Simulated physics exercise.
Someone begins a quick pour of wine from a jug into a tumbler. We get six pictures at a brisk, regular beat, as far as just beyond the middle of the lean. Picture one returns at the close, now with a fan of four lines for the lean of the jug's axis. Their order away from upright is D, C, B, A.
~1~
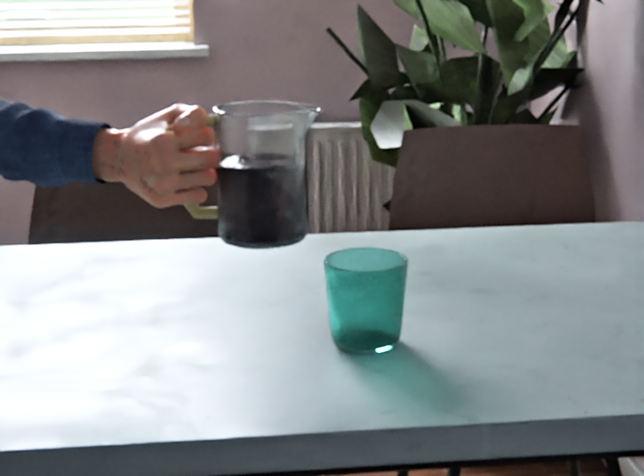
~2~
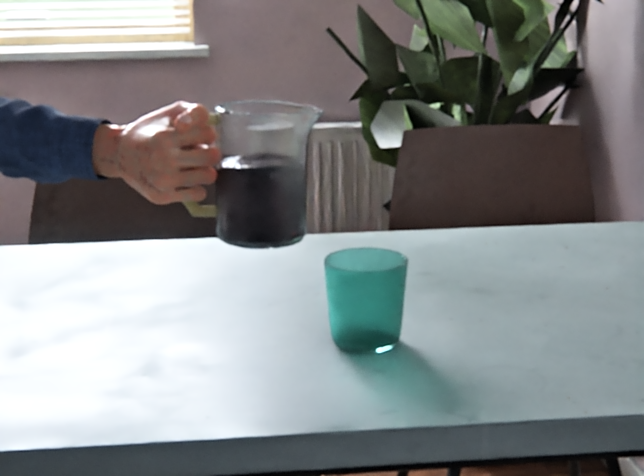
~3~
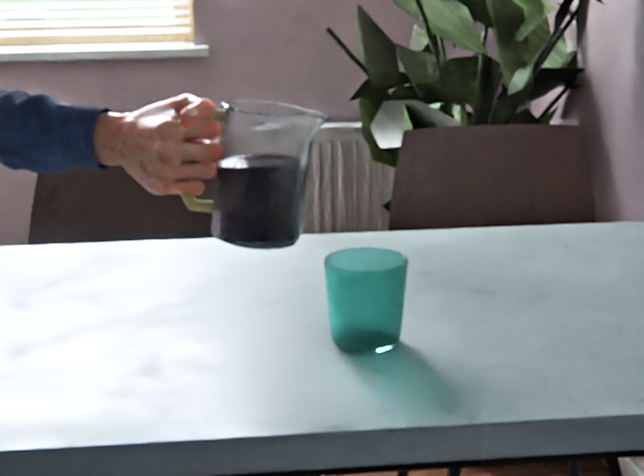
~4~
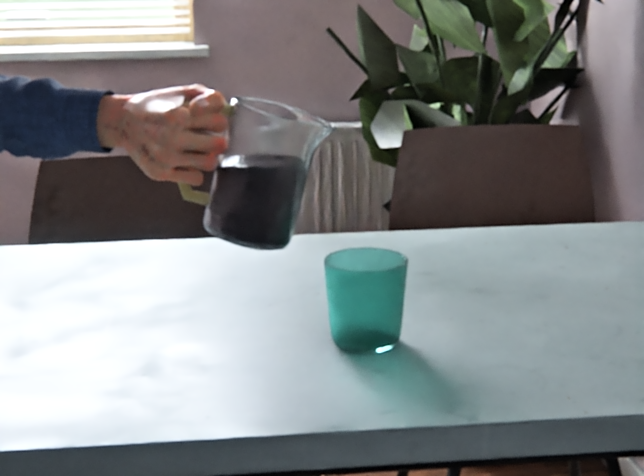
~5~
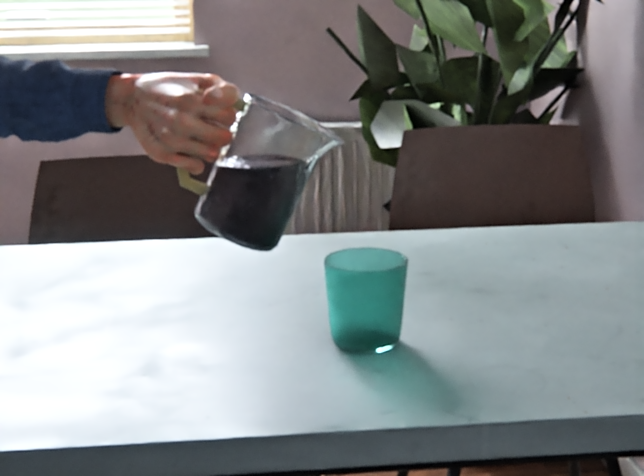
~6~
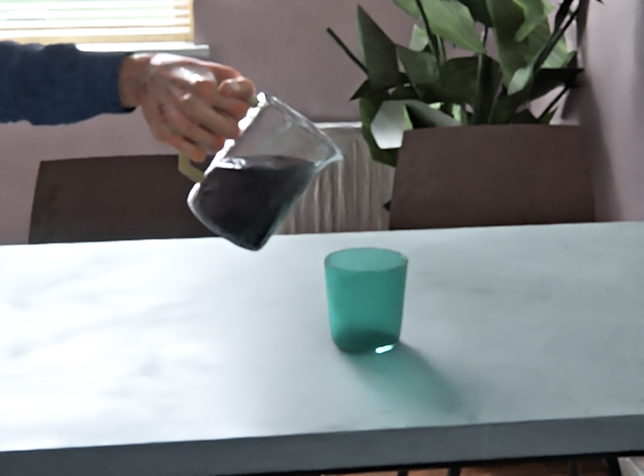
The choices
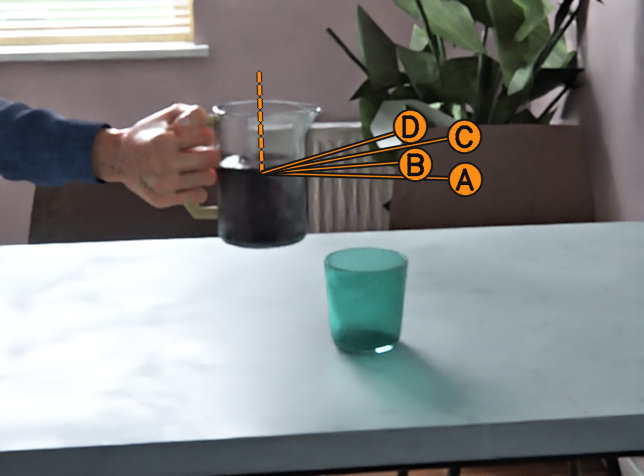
A hand holds a glass jug of dark liquid and tilts it rightward above a table.
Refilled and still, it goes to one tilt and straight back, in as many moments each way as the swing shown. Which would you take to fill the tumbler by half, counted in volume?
Use tilt D.
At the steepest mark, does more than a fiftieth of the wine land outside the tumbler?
Yes.
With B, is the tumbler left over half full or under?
Over.
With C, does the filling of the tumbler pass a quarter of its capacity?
Yes.
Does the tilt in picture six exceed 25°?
Yes, it does.
On the marked copy, A at (448, 178); B at (398, 162); C at (447, 138); D at (393, 133).
If A is chosen, the tumbler ends with about 78 % of what it can hold; 16 % of the wine is spilt.
If B is chosen, the tumbler ends with about 74 % of what it can hold; 8 % of the wine is spilt.
If C is chosen, the tumbler ends with about 63 % of what it can hold; 4 % of the wine is spilt.
If D is chosen, the tumbler ends with about 50 % of what it can hold.
